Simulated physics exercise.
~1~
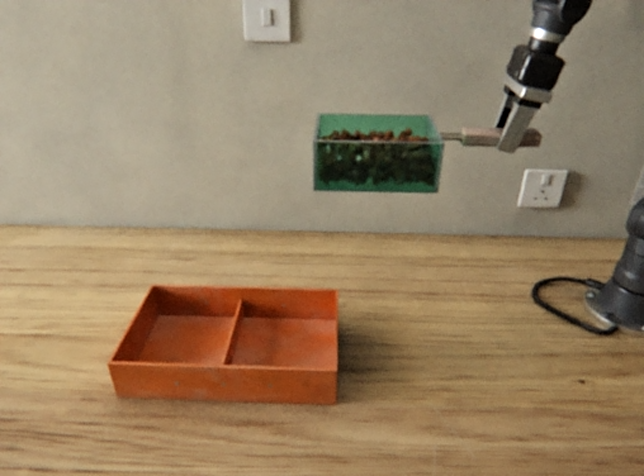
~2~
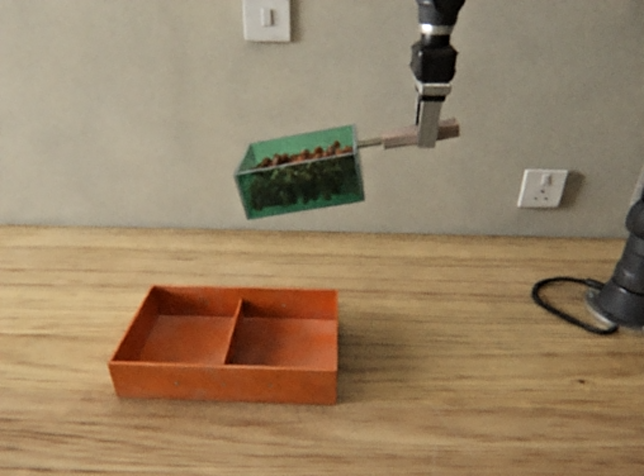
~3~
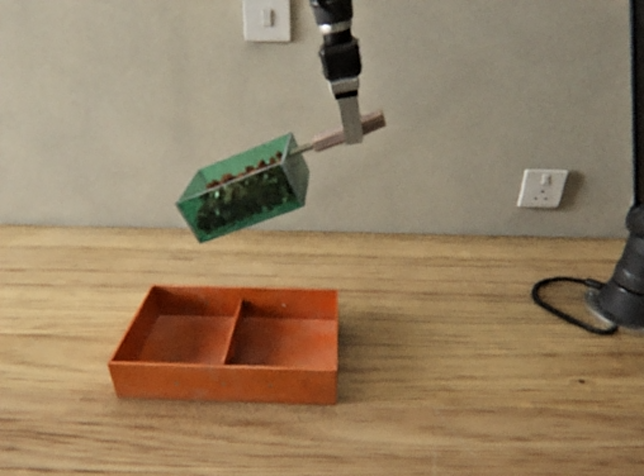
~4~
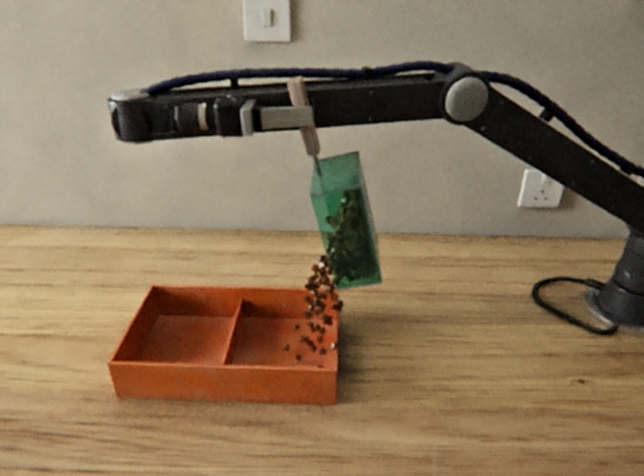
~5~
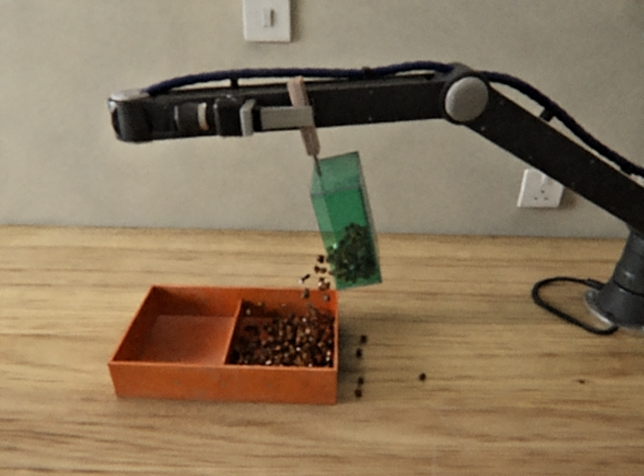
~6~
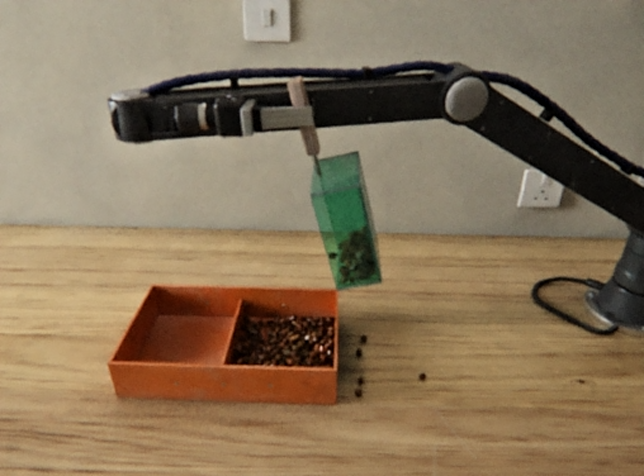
On a wooden table, a robot arm tips brown pellets into an orange tray's right compartment, spilling a few.
